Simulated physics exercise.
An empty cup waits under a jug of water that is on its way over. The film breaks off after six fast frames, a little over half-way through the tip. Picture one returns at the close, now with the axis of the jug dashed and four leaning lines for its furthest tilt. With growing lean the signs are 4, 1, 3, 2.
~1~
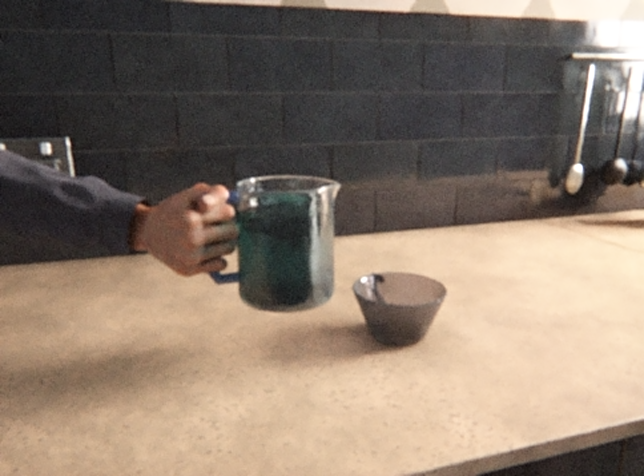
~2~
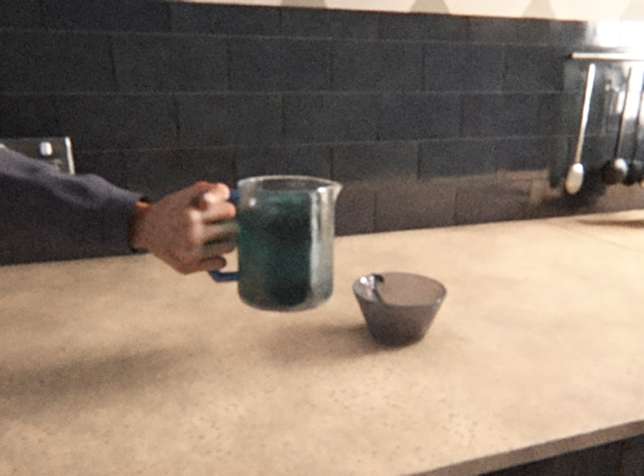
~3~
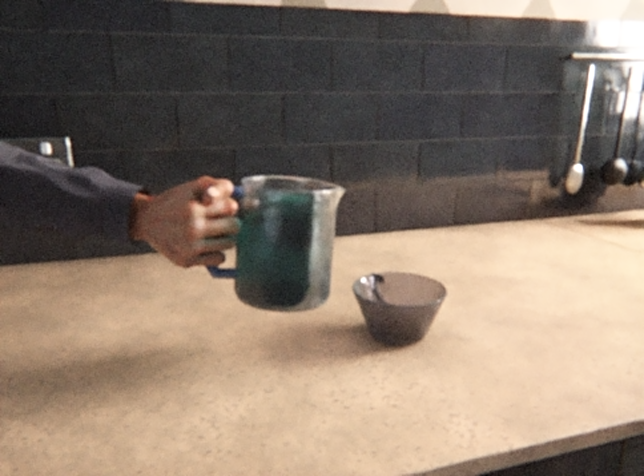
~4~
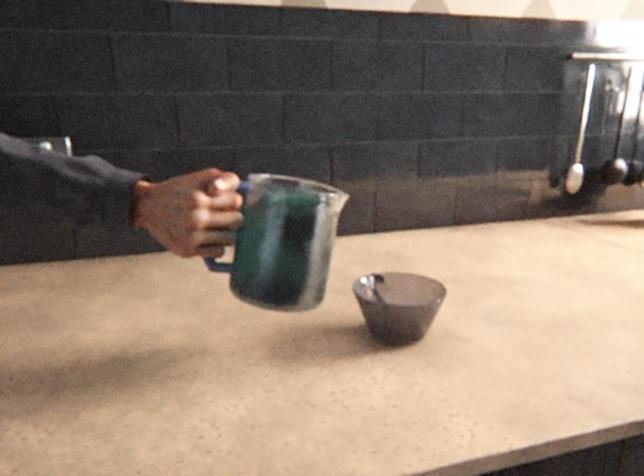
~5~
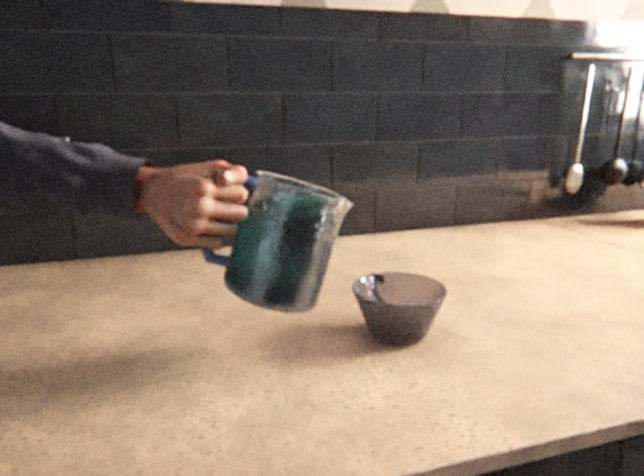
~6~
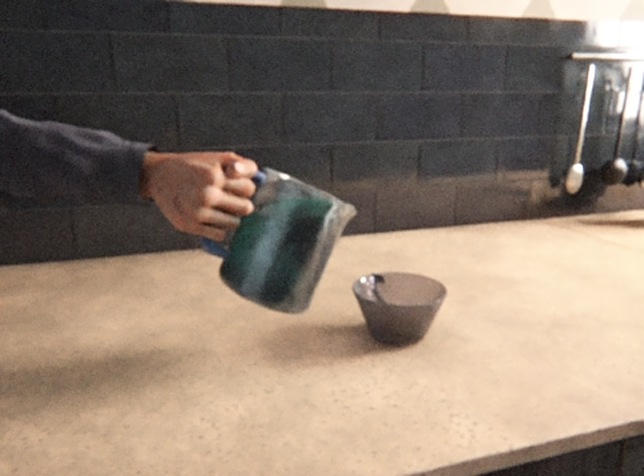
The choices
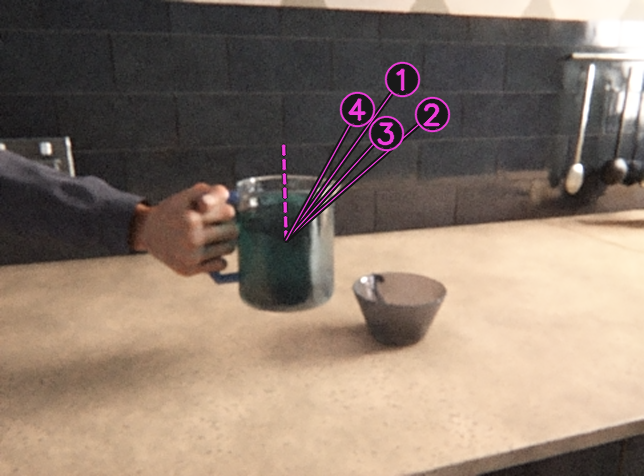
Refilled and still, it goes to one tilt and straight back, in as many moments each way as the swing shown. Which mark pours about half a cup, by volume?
2.
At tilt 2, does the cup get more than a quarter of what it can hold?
Yes.
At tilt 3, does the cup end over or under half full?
Under half.
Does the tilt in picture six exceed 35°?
No, it does not.
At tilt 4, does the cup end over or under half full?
Under.
On the marked copy, 1 at (391, 92); 2 at (418, 124); 3 at (373, 144); 4 at (349, 124).
With 1, the cup ends with about 19 % of what it can hold.
With 2, the cup ends with about 49 % of what it can hold.
With 3, the cup ends with about 34 % of what it can hold.
With 4, the cup ends with about 8 % of what it can hold.
